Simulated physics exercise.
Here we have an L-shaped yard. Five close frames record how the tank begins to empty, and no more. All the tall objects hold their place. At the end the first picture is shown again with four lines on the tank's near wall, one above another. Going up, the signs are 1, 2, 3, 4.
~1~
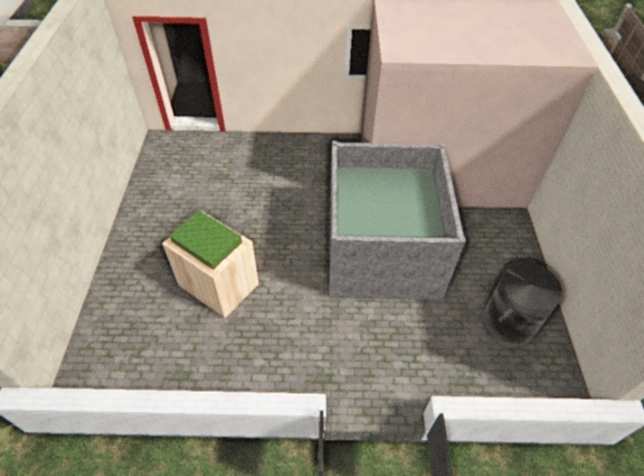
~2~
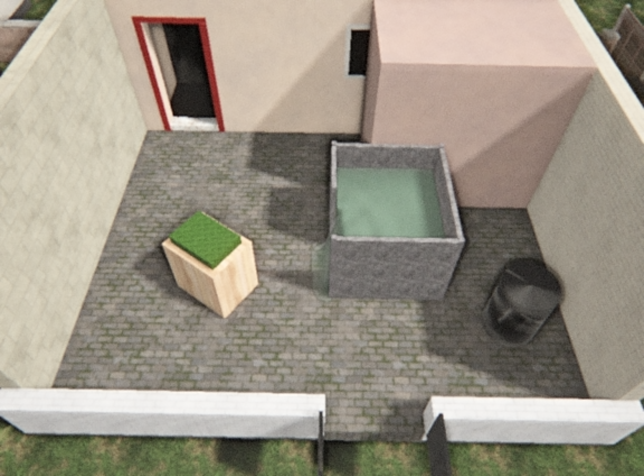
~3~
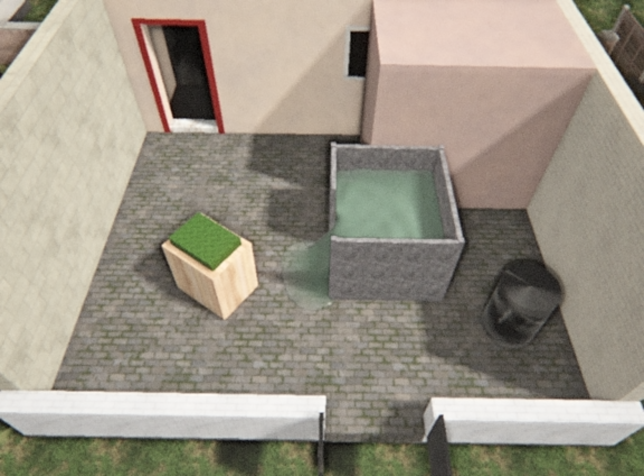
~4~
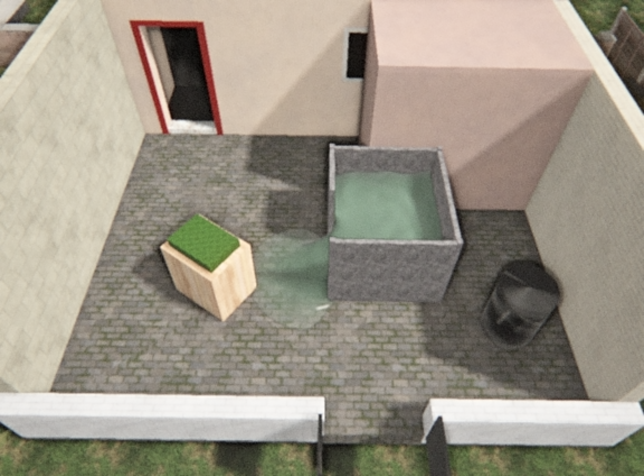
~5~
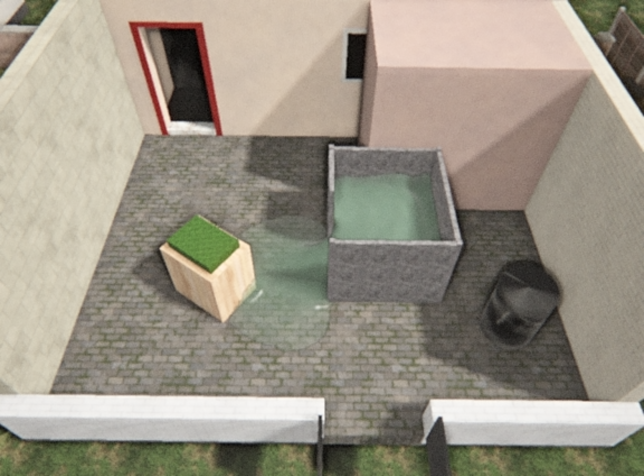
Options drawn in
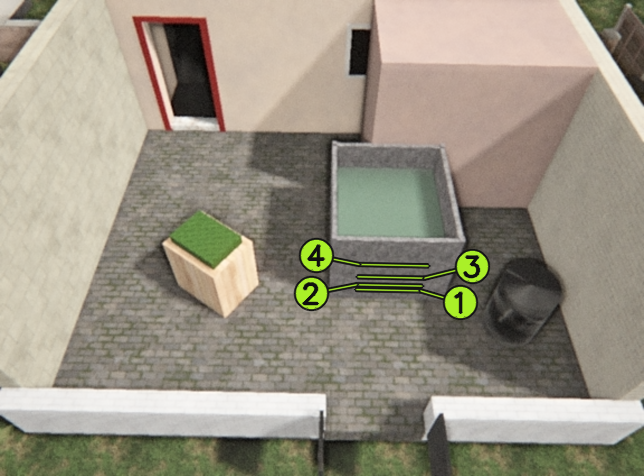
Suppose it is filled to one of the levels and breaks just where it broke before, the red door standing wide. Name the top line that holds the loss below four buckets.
3.
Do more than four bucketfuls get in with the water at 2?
No, not at all.
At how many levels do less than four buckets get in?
Three of the four.
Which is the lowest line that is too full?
4 it is.
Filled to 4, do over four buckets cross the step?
Yes, it does.
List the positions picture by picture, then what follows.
The first frame shows water in the tank at rest, its middle at (389, 208); foot of the red doorway at (196, 130); open gate at (379, 394).
In the second frame, 1 % of the ground under water, visible out to (321, 246).
In the third frame, 3 % of the ground under water, visible out to (293, 250).
In the fourth frame, 6 % of the ground under water, visible out to (263, 297).
In the fifth frame, 10 % of the ground under water, visible out to (239, 321).
In lime, 1 at (388, 290); 2 at (389, 285); 3 at (391, 277); 4 at (393, 265); from the bottom up 1, 2, 3, 4.
For line 1, nothing gets over.
For line 2, nothing gets over.
For line 3, a bucket or two gets in.
For line 4, about 13 bucketfuls get in.
